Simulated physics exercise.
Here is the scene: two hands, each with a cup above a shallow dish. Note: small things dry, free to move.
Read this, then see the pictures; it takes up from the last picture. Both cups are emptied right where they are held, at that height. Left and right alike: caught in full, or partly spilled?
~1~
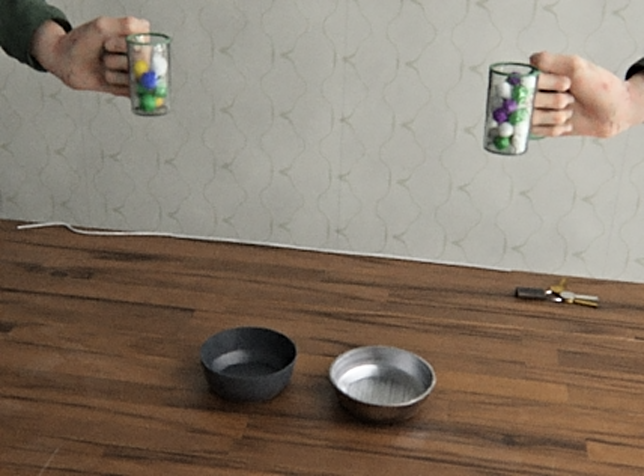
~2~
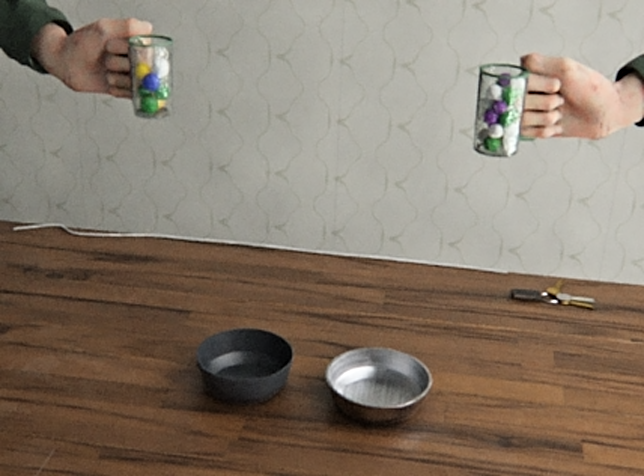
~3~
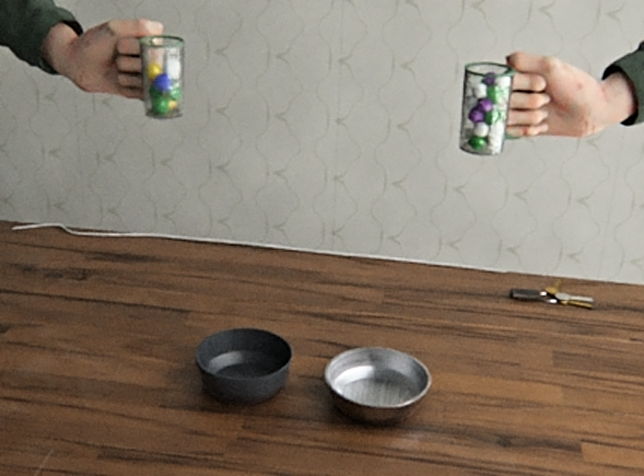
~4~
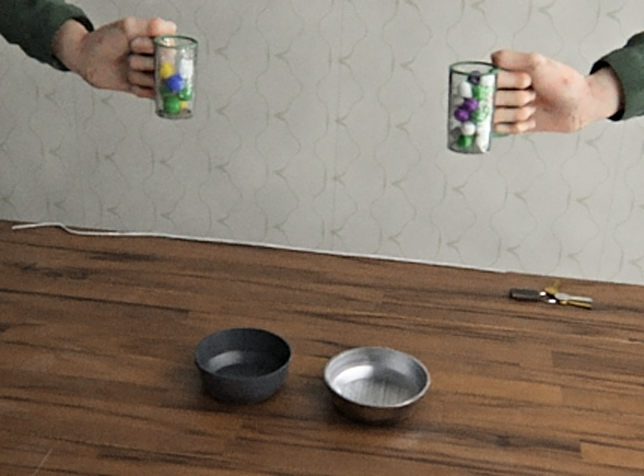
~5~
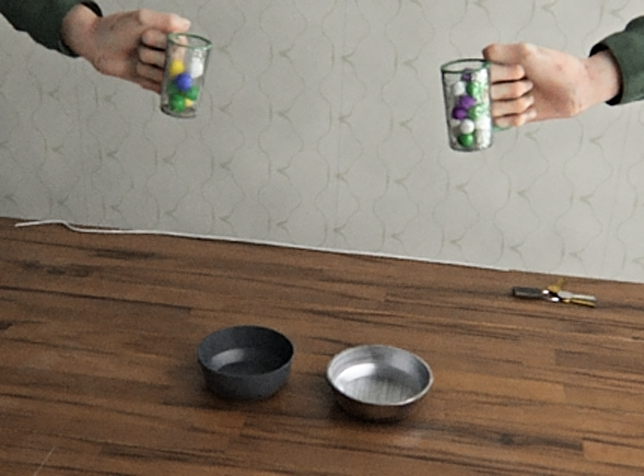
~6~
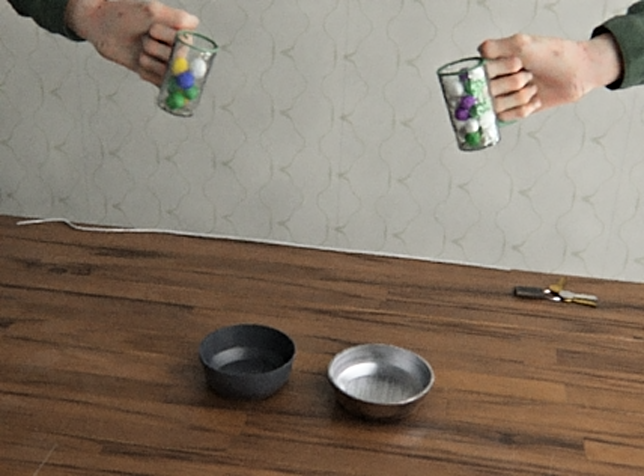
Left dish: Spillage, right: Spillage.
Then, 0.37 s after the last picture, left, all still in the cup; right, all still in the cup.
Then, 0.83 s after the last picture, left, all still in the cup; right, all still in the cup.
Then, 1.33 s after the last picture, left, about two thirds still in the cup, about a third in the air; right, most still in the cup, about a quarter in the air.
By the end, left, about a third in the dish, about two thirds outside the dish; right, about a third in the dish, about two thirds outside the dish.
